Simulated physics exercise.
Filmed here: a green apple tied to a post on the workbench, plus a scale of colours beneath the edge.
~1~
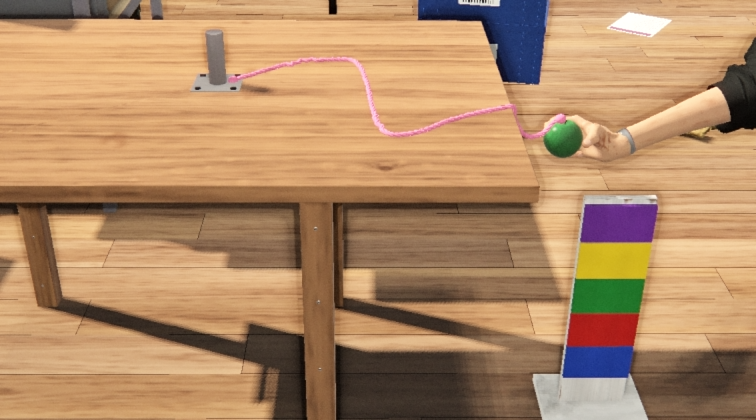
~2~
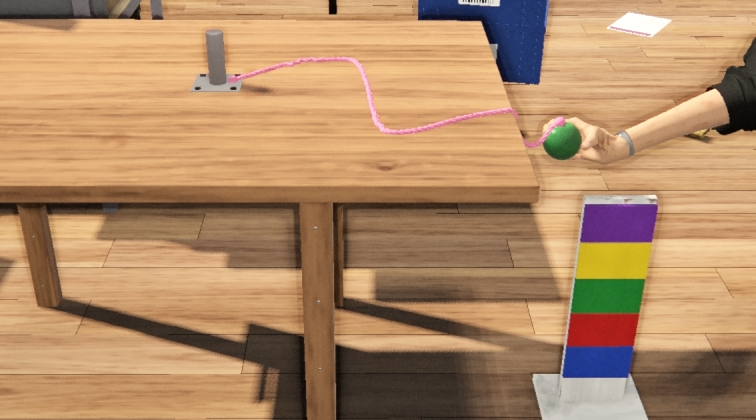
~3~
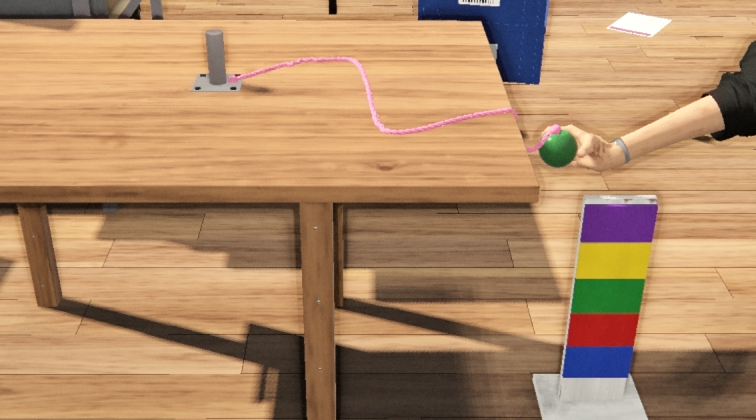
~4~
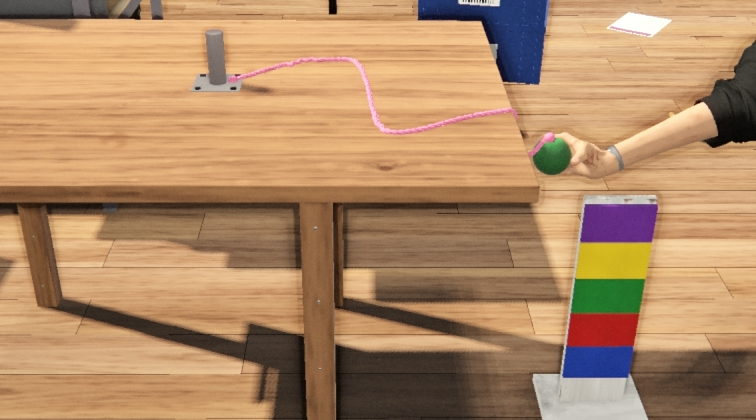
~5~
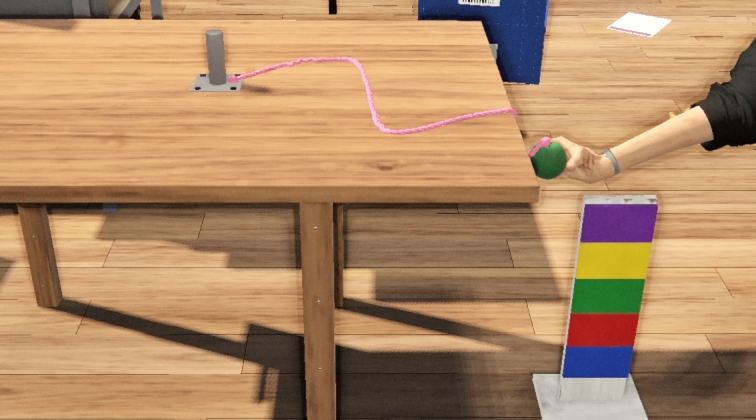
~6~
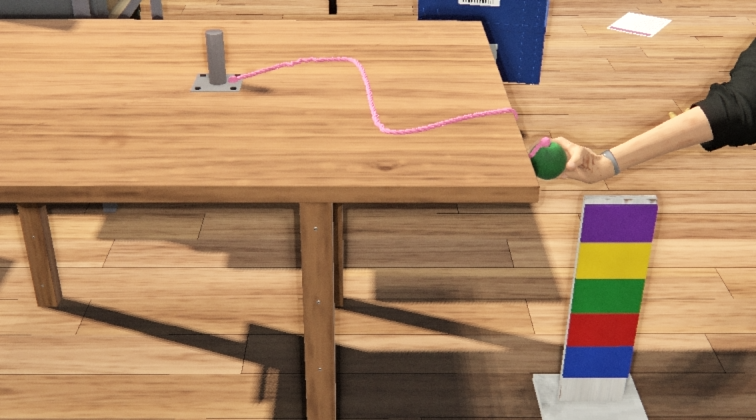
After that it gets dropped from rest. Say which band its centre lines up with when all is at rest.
It lines up with blue.
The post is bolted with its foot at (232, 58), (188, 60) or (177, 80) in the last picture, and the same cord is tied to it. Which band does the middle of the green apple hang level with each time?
First try: Blue; second try: Red; third try: Red.
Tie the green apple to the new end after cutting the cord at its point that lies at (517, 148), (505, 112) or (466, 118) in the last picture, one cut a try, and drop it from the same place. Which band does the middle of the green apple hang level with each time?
Try by try, the answer is red; green; yellow.
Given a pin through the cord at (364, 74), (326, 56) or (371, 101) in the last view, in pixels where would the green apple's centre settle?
Going through the three tries, you get (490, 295), (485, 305) and (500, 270).
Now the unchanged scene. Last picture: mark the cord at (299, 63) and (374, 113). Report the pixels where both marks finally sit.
End points: Roughly (323, 83); roughly (504, 113).
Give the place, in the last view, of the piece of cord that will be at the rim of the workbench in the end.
At (371, 102).
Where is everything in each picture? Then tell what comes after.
Green apple (563, 138); purple (619, 225); yellow (614, 262); green (608, 297); red (603, 331); blue (598, 363), in the first picture.
Green apple (562, 141); cord through (271, 69) (349, 60) (369, 94) (395, 133) (489, 113), in the second picture.
Green apple (558, 148), in the third picture.
Green apple (552, 156); cord through (271, 69) (349, 60) (369, 94) (395, 133) (489, 113), in the fourth picture.
Green apple (548, 160), in the fifth picture.
Green apple (548, 160); cord through (271, 69) (349, 60) (369, 94) (395, 133) (489, 113), in the sixth picture.
Soon after, apple near (508, 331); level with red.
Then, apple near (469, 326); level with blue.
At rest, apple near (483, 342); level with blue. At blue.
